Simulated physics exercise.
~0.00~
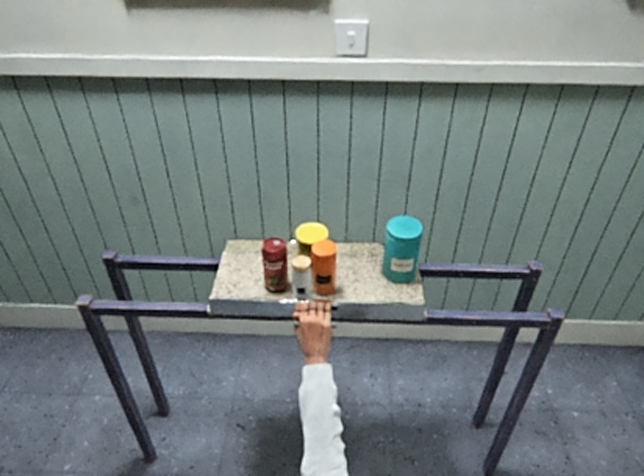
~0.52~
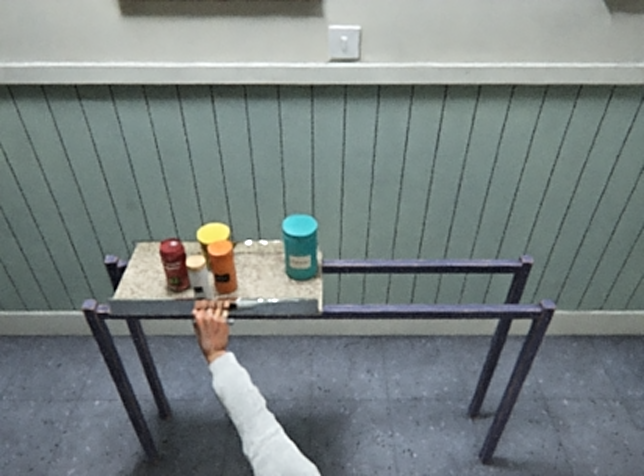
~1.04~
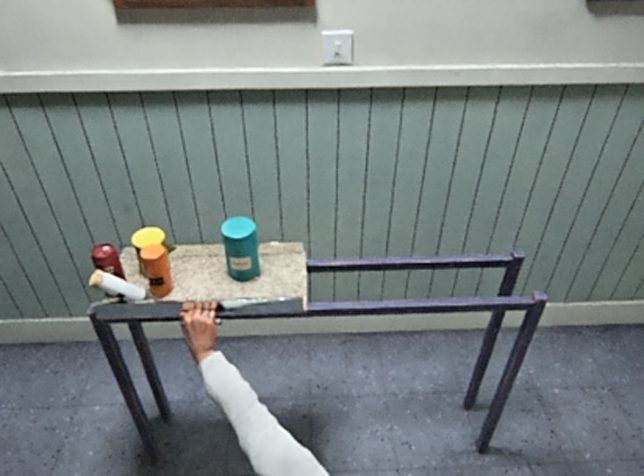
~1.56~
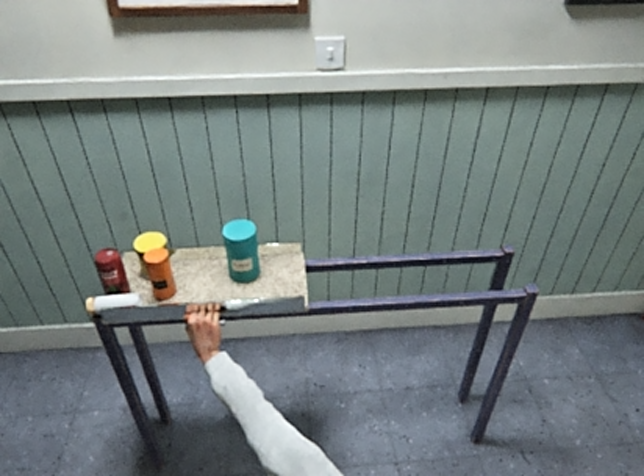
In a room with green panelled walls and a blue-grey floor, a speckled tray sits midway along two dark rails, carrying a red can, a yellow tin, an orange jar, a small white shaker and a taller turquoise jar. A hand in a white sleeve grips the tray's front edge and pushes it left, with everything upright. As the tray reaches the left end, the items shift further left across it and the shaker leans over. The shaker then topples onto its side at the front left corner, while the other four stay standing on the tray.
